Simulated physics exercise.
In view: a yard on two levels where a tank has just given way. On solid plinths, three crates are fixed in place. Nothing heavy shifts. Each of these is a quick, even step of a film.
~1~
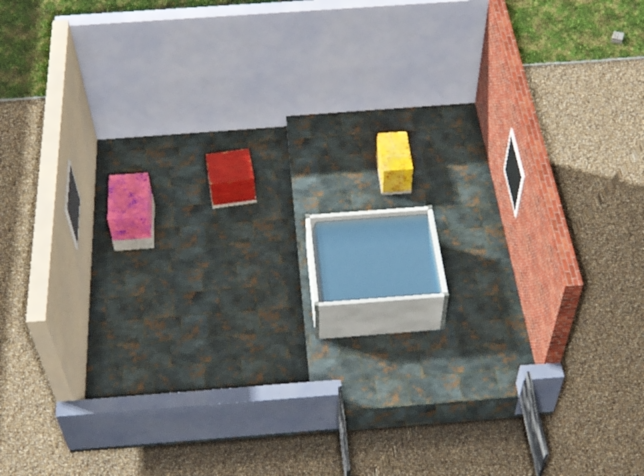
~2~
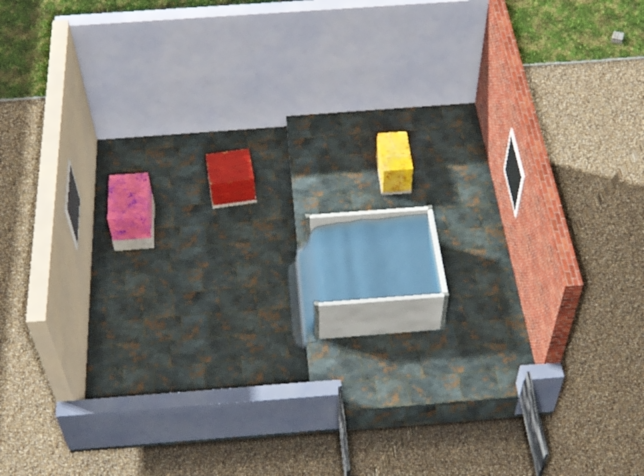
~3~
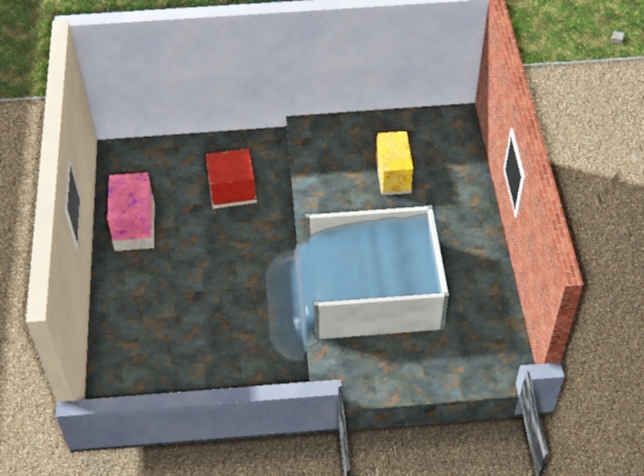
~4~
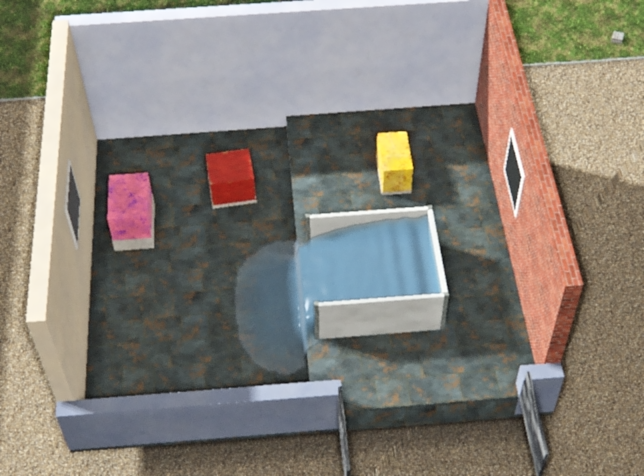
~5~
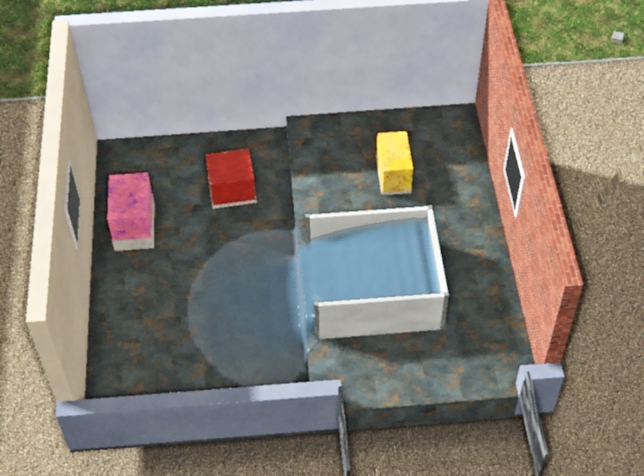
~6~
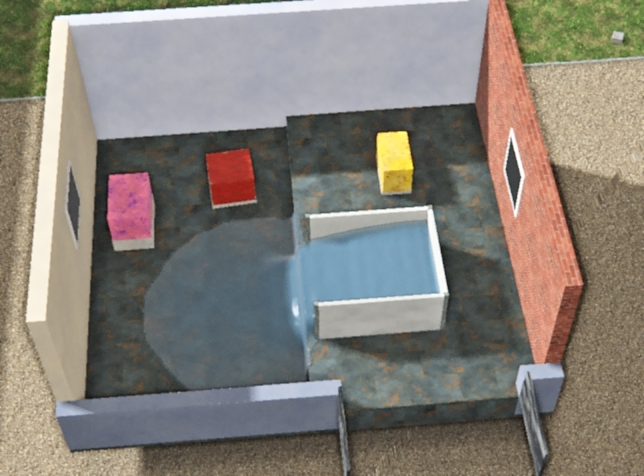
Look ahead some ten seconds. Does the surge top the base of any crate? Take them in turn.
Outcome: Yellow crate: A dry one; pink crate: A wet one; red crate: A wet one.
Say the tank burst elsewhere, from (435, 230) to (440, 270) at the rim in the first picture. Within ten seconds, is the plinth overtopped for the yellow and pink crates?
Yellow gets drenched; pink stays untouched.
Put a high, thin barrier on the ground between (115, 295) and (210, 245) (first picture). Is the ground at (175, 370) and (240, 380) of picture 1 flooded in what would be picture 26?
Reached, reached.
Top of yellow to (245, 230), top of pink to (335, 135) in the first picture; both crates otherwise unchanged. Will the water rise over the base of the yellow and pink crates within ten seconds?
Yellow crate: Overtopped; pink crate: Not reached.
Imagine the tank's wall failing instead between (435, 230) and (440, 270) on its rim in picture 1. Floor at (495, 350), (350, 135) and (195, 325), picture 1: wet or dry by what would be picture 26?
So it's liquid at the first, liquid at the second and nothing at the third.
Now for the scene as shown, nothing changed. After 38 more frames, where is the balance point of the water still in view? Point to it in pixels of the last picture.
I reckon somewhere around (212, 273).
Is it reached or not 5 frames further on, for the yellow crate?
Short answer for yellow: Stays dry.
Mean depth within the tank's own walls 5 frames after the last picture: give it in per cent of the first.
Somewhere around 42 %, give or take.
A moment on, water covers 40 % of the floor; the yellow crate not reached, the pink crate water round its plinth, the red crate water round its plinth.
Next, water covers 45 % of the floor; the yellow crate not reached, the pink crate water round its plinth, the red crate water round its plinth.
Then, water covers 50 % of the floor; the yellow crate not reached, the pink crate water round its plinth, the red crate water round its plinth.
Later, water covers 55 % of the floor; the yellow crate not reached, the pink crate water round its plinth, the red crate water round its plinth.
In the end, water covers 55 % of the floor; the yellow crate stayed above the water, the pink crate was topped, the red crate was topped.
